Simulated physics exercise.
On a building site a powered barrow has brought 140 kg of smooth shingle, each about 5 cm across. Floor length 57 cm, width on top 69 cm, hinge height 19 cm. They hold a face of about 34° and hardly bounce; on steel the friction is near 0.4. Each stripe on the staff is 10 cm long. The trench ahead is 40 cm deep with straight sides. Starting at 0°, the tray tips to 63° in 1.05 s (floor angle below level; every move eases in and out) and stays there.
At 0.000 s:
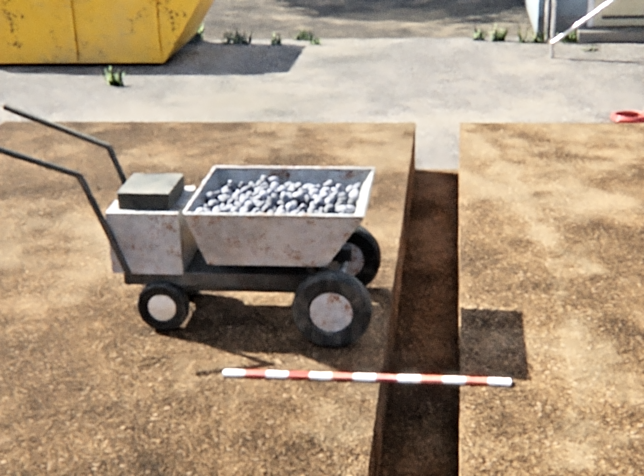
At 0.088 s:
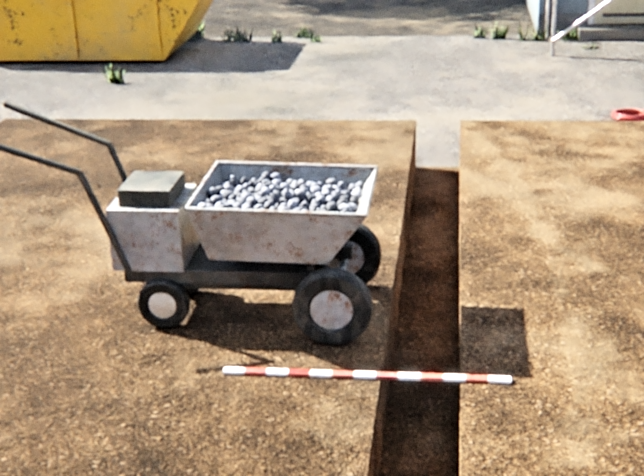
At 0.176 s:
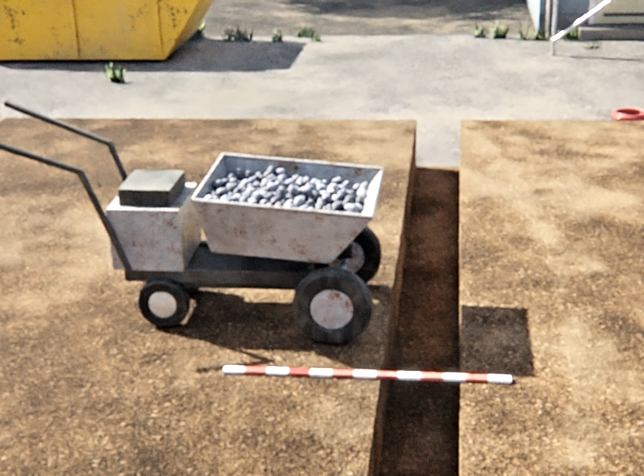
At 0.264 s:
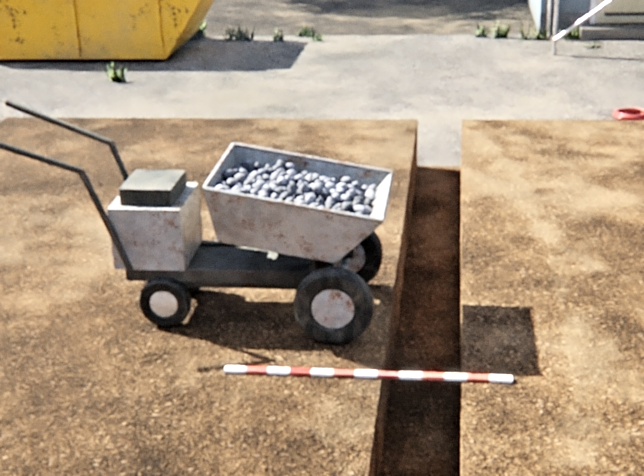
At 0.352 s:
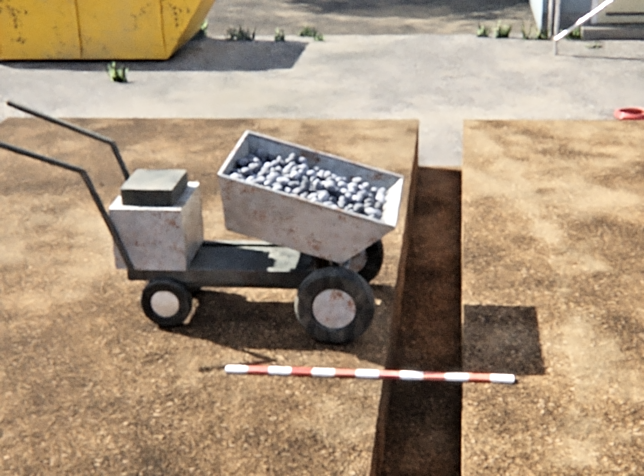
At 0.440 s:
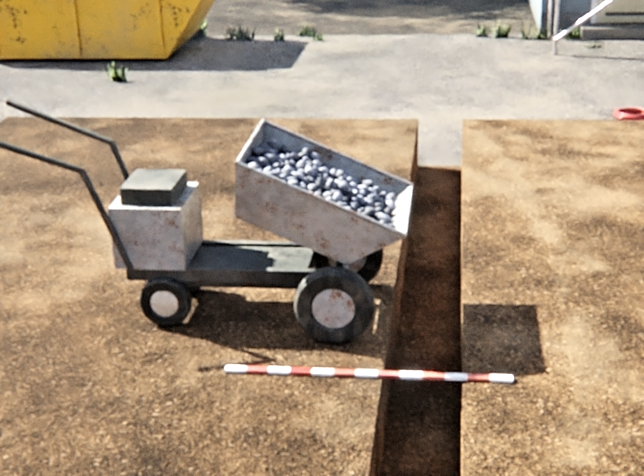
At first, a wheeled barrow with its tray level, full of smooth grey stones, stands on brown ground to the left of a straight trench, behind a red-and-white staff. The tray then slides a little to the right and tilts steadily, its left end rising while the barrow's wheels stay still.
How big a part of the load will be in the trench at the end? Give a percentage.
Some 36 per cent of it.
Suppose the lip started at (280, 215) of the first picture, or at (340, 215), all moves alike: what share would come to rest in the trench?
About 85 and 55 per cent.
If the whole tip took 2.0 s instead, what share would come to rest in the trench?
It would be near 45 per cent.
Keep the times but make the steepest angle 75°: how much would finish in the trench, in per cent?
Then about 30 per cent.
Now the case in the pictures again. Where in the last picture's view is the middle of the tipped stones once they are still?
Their middle is at about (487, 312).
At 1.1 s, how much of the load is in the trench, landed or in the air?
About 5 per cent by then.
After 0.8 s the floor is at 53°; 100 % in the tray; the foremost stones are at (428, 256).
After 1.1 s the floor is at 63°; 76 % in the tray, 4 % in the trench, 20 % past the trench; the foremost stones are at (517, 314).
After 1.5 s the floor is at 63°; 38 % in the tray, 6 % in the trench, 56 % past the trench; the foremost stones are at (615, 310).
After 3.5 s the floor is at 63°; 7 % in the tray, 36 % in the trench, 56 % past the trench; the foremost stones are past the picture's edge.
